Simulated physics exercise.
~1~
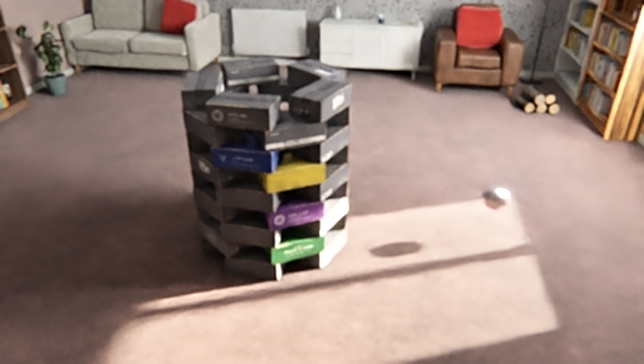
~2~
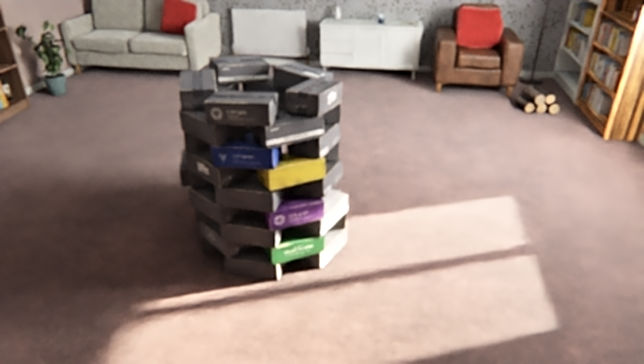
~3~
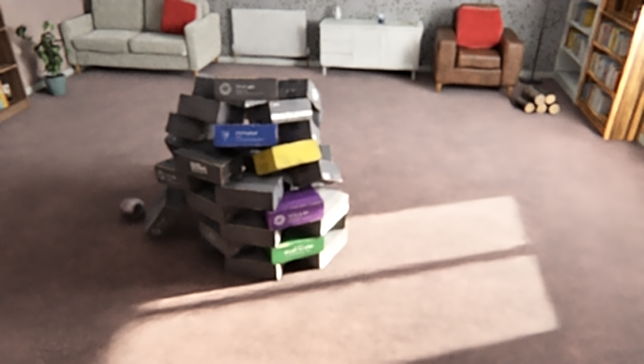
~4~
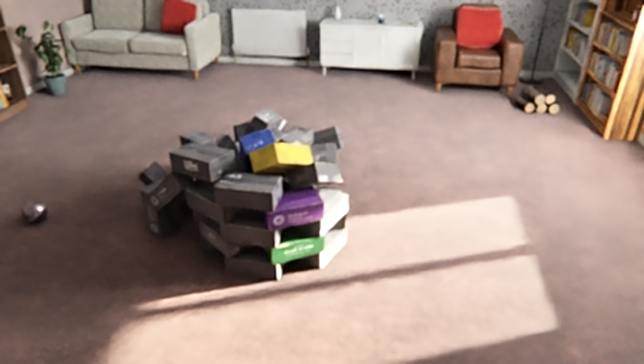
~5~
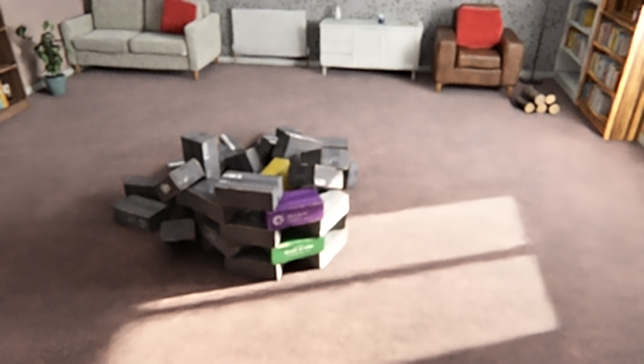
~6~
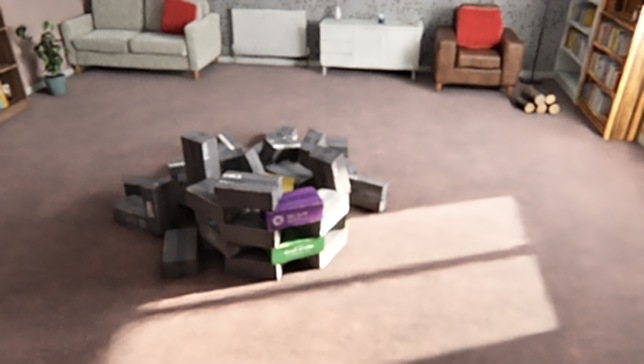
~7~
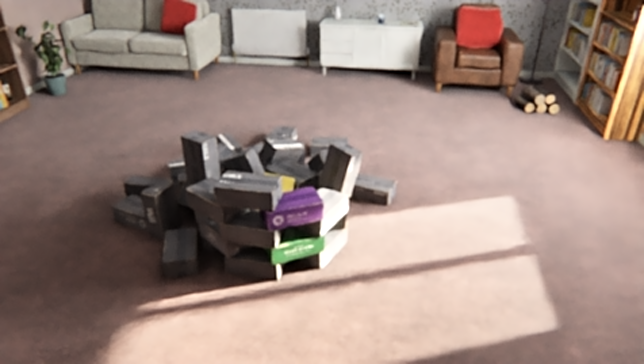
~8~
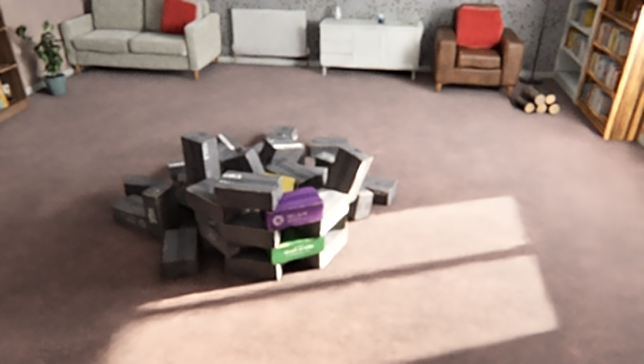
In a carpeted living room with sofas, an armchair and bookshelves along the edges, a hollow round tower of dark boxes stands in the middle, with a few coloured ones facing us. A small steel ball flies in from the right and strikes the tower. The upper layers shift and sag leftward as the ball comes out on the left and rolls away. The blue and yellow boxes tip and sink as the top caves in, and dark boxes spill around the base. A low, jumbled heap remains, the yellow box mostly buried, while the purple and green boxes stay in place.
